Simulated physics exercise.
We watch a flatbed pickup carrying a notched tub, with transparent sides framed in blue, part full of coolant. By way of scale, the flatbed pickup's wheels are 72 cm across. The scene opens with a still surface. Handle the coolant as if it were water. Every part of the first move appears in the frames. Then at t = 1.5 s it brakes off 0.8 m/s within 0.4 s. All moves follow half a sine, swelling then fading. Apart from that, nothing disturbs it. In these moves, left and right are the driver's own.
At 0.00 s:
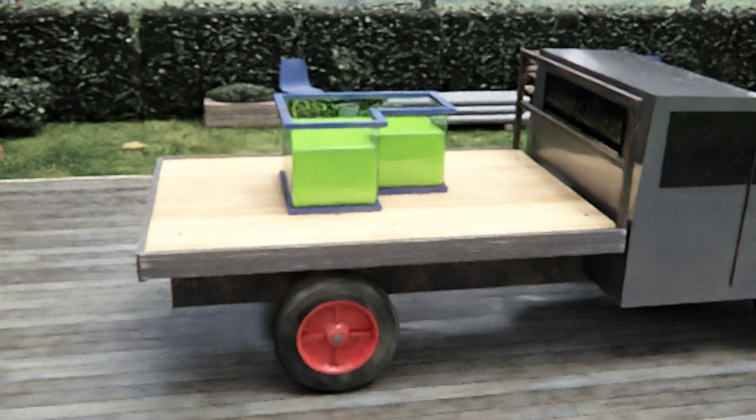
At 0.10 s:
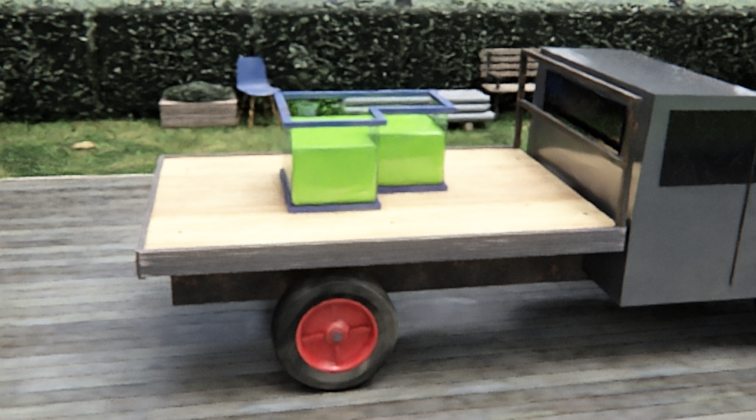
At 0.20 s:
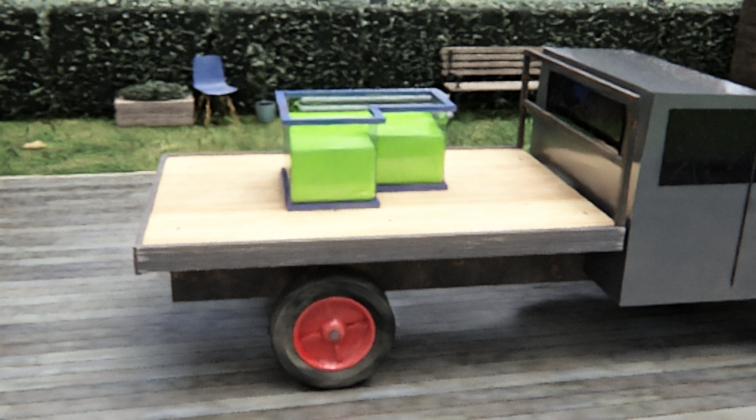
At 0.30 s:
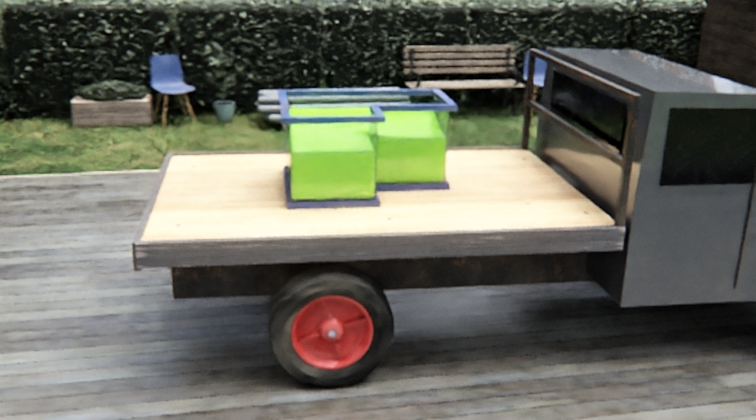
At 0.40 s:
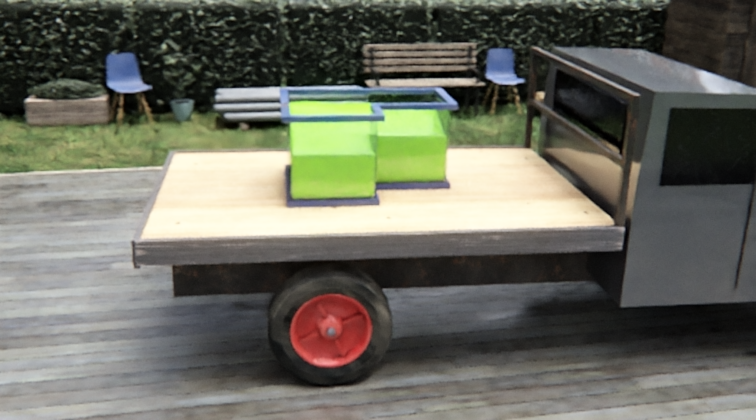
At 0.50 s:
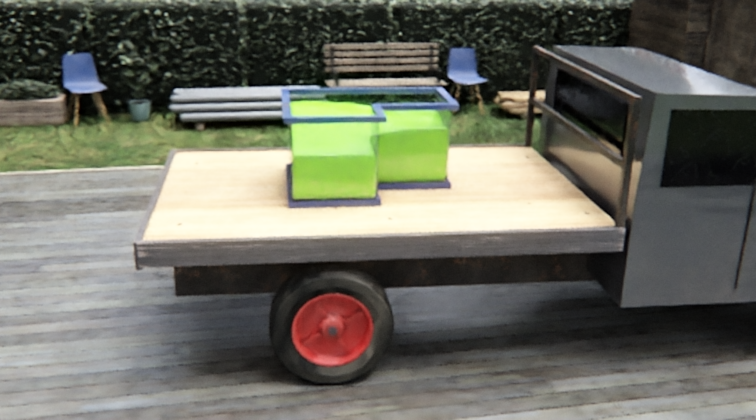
Hedge-lined garden with grey decking, a flatbed pickup driving right as green liquid in its blue-framed tub slopes up toward the far side.
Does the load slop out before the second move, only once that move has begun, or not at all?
It slops out once that move has begun.
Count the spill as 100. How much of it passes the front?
About 60 per cent.
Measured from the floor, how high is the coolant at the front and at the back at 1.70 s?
At that moment it stands around 42 cm in front and around 32 cm behind.
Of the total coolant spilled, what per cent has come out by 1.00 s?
By then it's around 0 per cent.
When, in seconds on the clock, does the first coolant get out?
At roughly 2.2 s.
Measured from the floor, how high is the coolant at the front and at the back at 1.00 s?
Around 36 cm toward the front, with 36 cm behind.
Then, 1.00 s in, it stands 36 cm high behind and 36 cm in front; all of it is still inside.
Then, 1.70 s in, it stands 32 cm high behind and 42 cm in front; all of it is still inside.
Then, 2.40 s in, it stands 43 cm high behind and 36 cm in front; 1 per cent has gone over the front.
Then, 4.89 s in, 2 per cent has gone over the front; the first of it left at about 2.20 s, and the second move began at 1.5 s.
